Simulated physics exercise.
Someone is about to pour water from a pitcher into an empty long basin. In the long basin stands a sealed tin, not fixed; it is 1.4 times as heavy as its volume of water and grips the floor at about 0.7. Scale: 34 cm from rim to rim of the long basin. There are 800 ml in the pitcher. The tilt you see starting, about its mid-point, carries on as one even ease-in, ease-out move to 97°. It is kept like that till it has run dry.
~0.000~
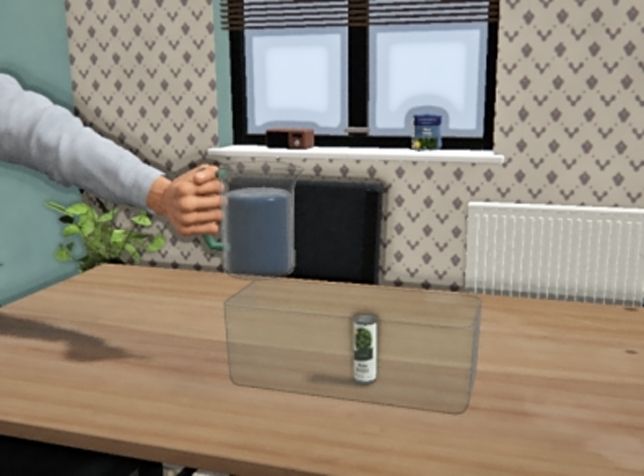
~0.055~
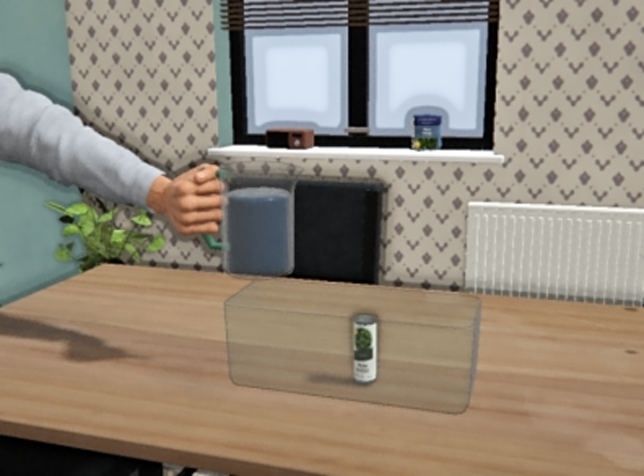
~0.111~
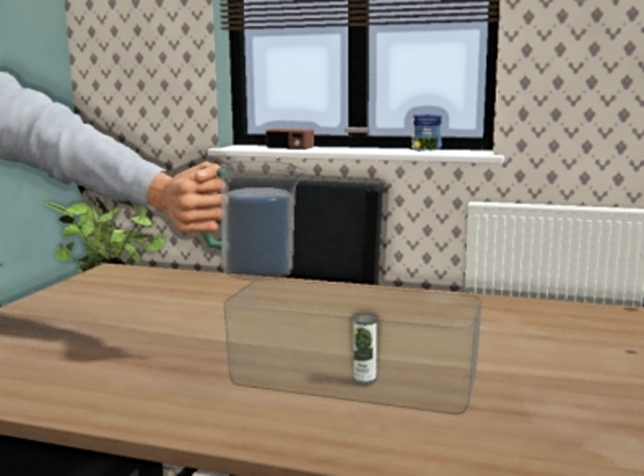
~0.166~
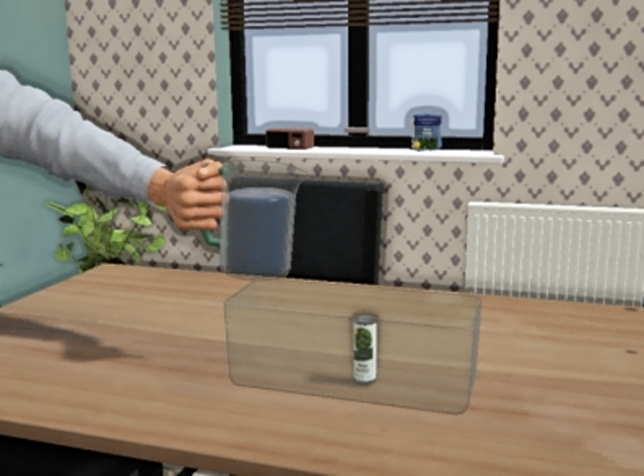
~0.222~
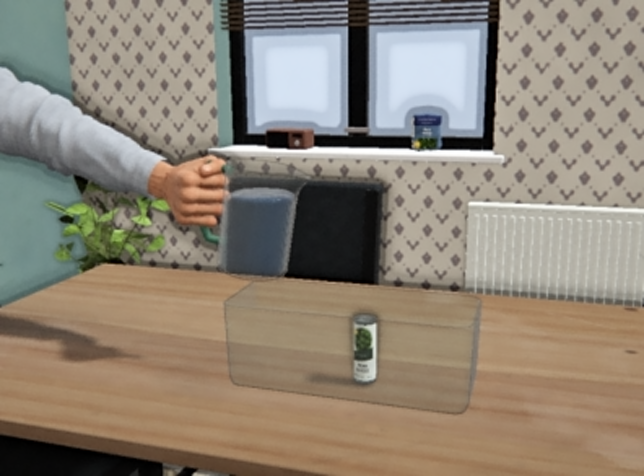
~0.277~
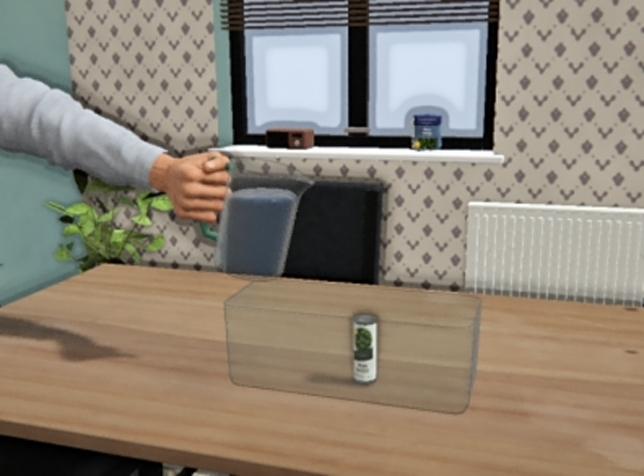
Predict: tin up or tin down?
It falls.
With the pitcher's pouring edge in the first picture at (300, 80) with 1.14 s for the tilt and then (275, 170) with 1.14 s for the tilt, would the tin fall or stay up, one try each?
First it remains upright; then it stays up.
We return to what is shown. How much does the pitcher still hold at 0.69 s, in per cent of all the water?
Some 94 per cent.
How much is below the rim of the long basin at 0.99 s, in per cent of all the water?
Some 32 per cent.
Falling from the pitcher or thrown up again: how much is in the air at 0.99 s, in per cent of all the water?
Near 14 in a hundred.
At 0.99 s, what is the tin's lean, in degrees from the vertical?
It is at some 0°.
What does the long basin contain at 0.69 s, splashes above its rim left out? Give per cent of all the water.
About 0 per cent.
After 0.69 s the tilt is 64° and 94 per cent is still to pour; the tin stands where it began.
After 0.99 s the tilt is 93° and 54 per cent is still to pour; the tin stands where it began.
After 1.30 s the tilt is 97° and 15 per cent is still to pour; the tin lies on its side.
After 1.64 s the tilt is 97° and 3 per cent is still to pour; the tin lies on its side.
In the end the tin lies on its side.
